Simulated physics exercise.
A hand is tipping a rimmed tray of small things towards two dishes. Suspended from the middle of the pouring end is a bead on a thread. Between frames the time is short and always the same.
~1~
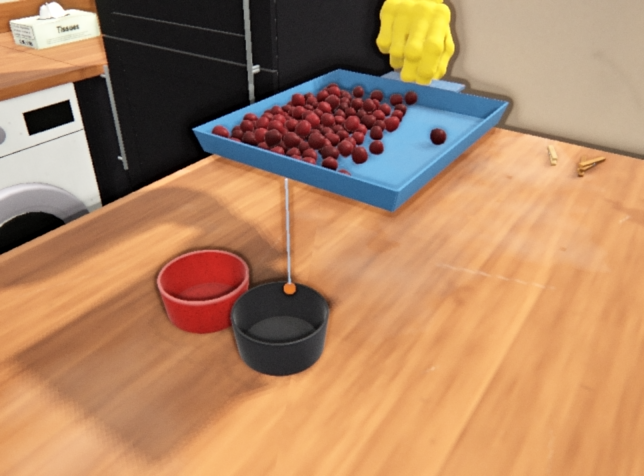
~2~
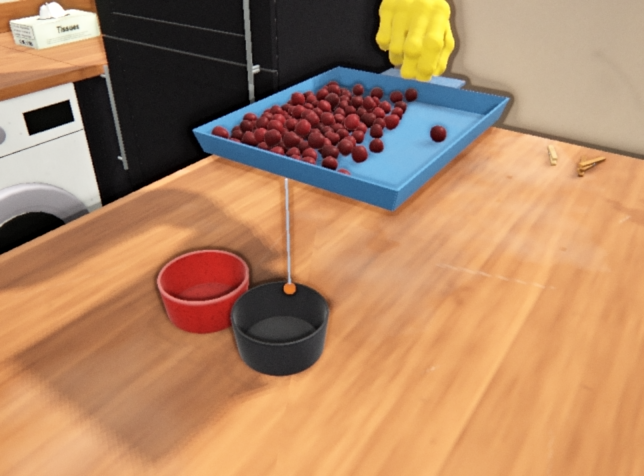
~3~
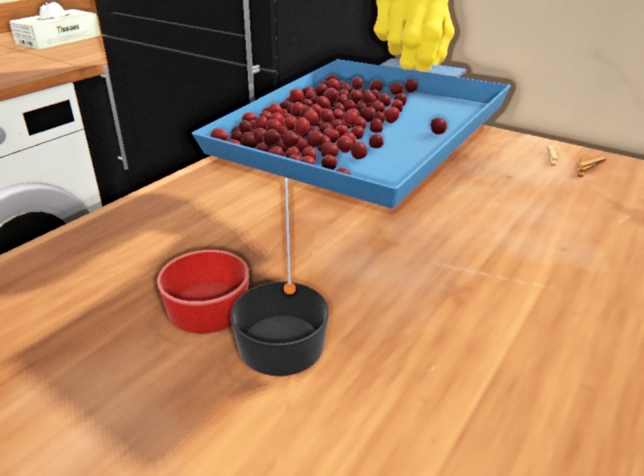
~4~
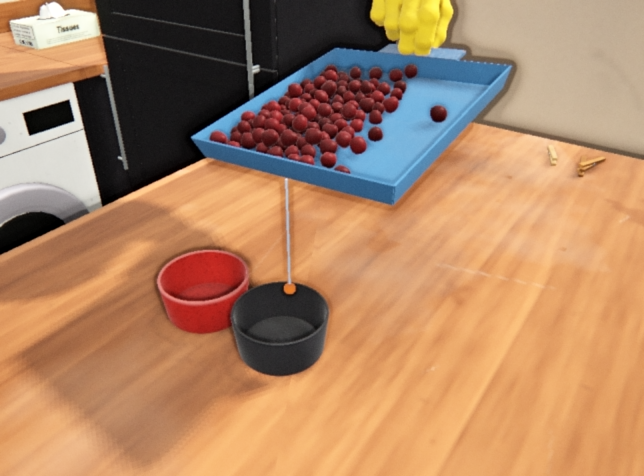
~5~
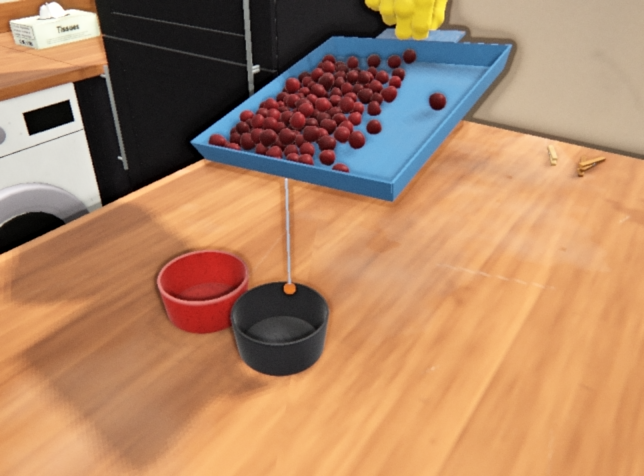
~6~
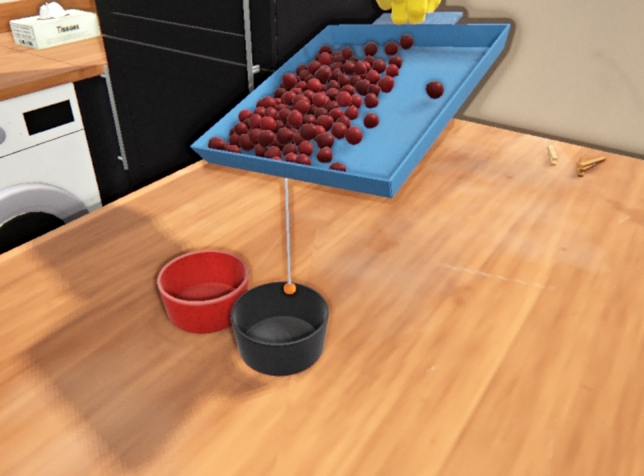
The clip opens on a yellow-gloved hand holding a blue tray of small dark red balls above a red dish and a black dish on a wooden table, a bead hanging on a thread. The hand then gradually raises the tray's far side, and the near edge slants slightly lower at the left.
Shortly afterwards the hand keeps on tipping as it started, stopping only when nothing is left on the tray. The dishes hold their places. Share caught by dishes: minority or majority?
Compared with the spill, the catch will be larger.
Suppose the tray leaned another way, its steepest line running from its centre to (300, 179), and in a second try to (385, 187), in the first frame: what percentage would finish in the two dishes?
Roughly 10 percent, then 0 percent.
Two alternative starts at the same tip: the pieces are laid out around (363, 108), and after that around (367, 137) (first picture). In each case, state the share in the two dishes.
It comes to about 60 per cent the first time and about 50 per cent the second.
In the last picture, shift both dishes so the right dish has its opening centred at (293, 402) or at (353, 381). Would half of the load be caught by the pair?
Result, first setup: A minority share; second setup: A minority share.
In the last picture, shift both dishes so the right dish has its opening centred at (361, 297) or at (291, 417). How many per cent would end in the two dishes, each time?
0 and 0 %.
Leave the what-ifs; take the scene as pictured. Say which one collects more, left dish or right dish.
Observation: The one at left.
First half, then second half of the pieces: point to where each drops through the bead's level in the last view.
The first part at (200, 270); the rest at (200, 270).
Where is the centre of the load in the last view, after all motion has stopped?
About (204, 309).
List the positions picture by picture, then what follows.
Corners of the pouring end at (202, 129) and (395, 186), level; middle of the load at (317, 116), dried cherries; left dish at (173, 312); right dish at (250, 353); bead on its thread at (290, 288), in the first frame.
Corners of the pouring end at (202, 129) and (394, 185), level; middle of the load at (316, 115), in the second frame.
Corners of the pouring end at (201, 132) and (393, 183), tipped barely, lowest at the left corner; middle of the load at (315, 112), in the third frame.
Corners of the pouring end at (200, 136) and (391, 180), tipped a little, lowest at the left corner; middle of the load at (314, 107), in the fourth frame.
Corners of the pouring end at (199, 139) and (389, 177), tipped a little, lowest at the left corner; middle of the load at (311, 102), in the fifth frame.
Corners of the pouring end at (199, 143) and (386, 175), tipped clearly, lowest at the left corner; middle of the load at (308, 98); left dish at (173, 312); right dish at (250, 353), in the sixth frame.
Soon after the last picture, tray tipped steeply; nearly all on the tray; a stray few in the air.
A little later, tray tipped right over; most on the tray; a small part in the left dish; a stray few outside both; a small part in the air.
Later still, tray tipped past a quarter turn; a small part in the right dish; about two thirds in the left dish; about a third outside both.
At rest, tray tipped past a quarter turn; a small part in the right dish; about two thirds in the left dish; about a third outside both.
